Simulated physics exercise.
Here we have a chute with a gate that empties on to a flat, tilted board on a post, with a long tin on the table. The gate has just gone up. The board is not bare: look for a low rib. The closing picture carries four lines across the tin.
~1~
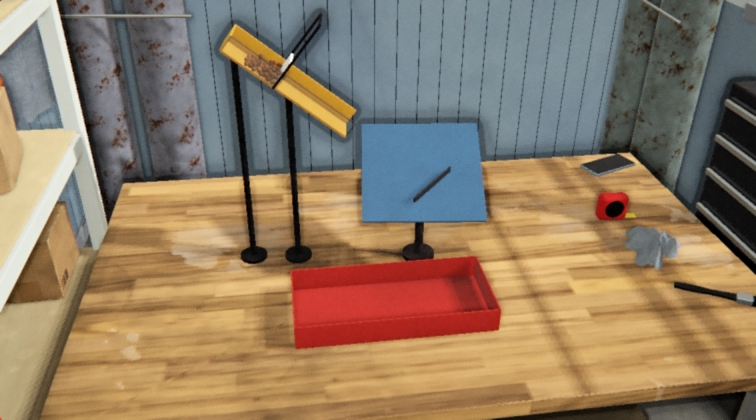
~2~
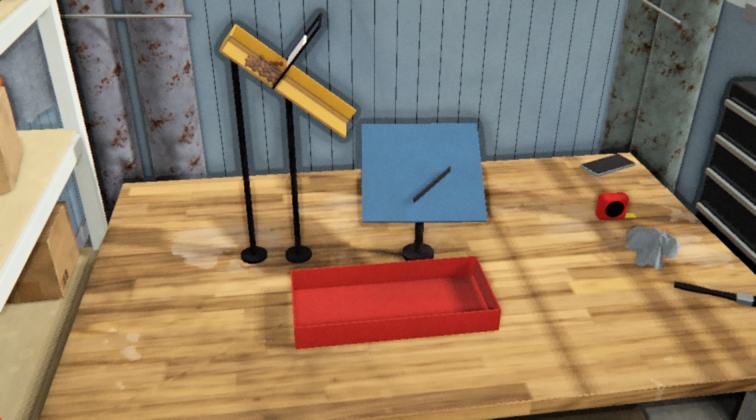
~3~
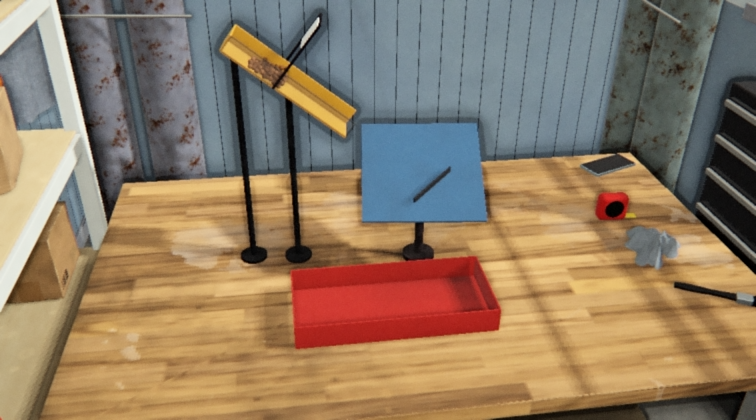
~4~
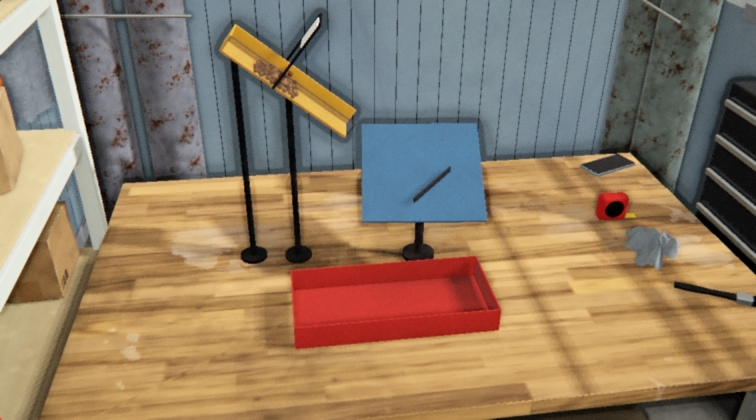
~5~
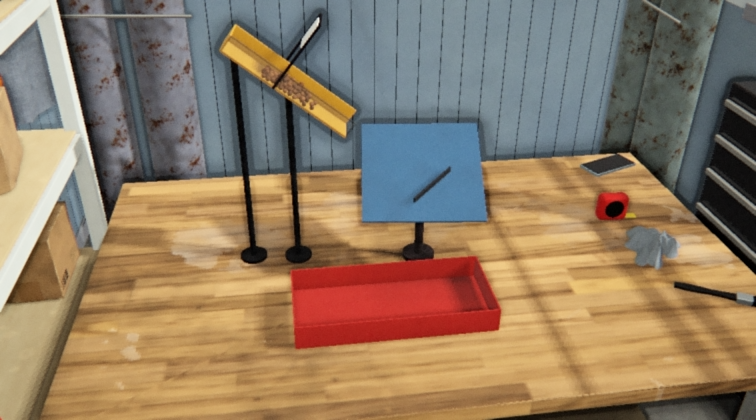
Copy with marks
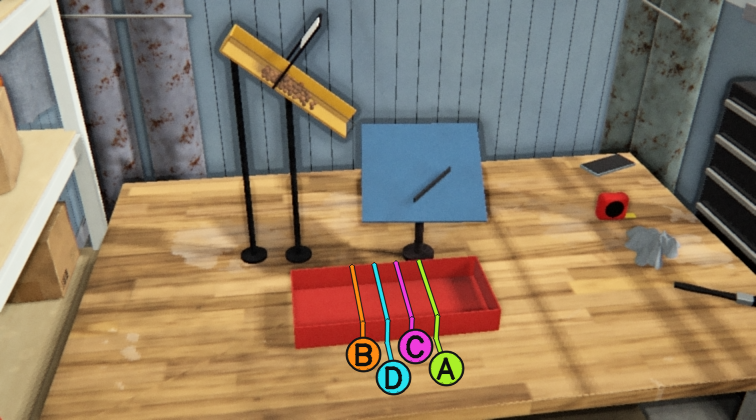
To begin with, small brown pieces sit bunched behind a raised gate in a sloping yellow chute, above a tilted blue board with a thin dark rib and an empty red tin. The pieces then start sliding down to the right, spreading out as they pass beneath the gate and move farther along the chute.
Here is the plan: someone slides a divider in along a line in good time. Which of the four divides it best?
Use line C.
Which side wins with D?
The right side.
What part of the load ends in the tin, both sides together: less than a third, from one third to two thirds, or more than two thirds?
About that: More than two thirds.
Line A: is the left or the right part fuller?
More lands on the left.
On the marked copy, line A crosses the front rim at (437, 315); line B crosses the front rim at (362, 322); line C crosses the front rim at (411, 318); line D crosses the front rim at (387, 320).
With A, of what is caught, the larger part on the left of the divider, about a tenth on the right.
With B, of what is caught, not one piece on the left of the divider, every piece on the right.
With C, of what is caught, roughly two thirds on the left of the divider, roughly a third on the right.
With D, of what is caught, about a tenth on the left of the divider, almost all on the right.
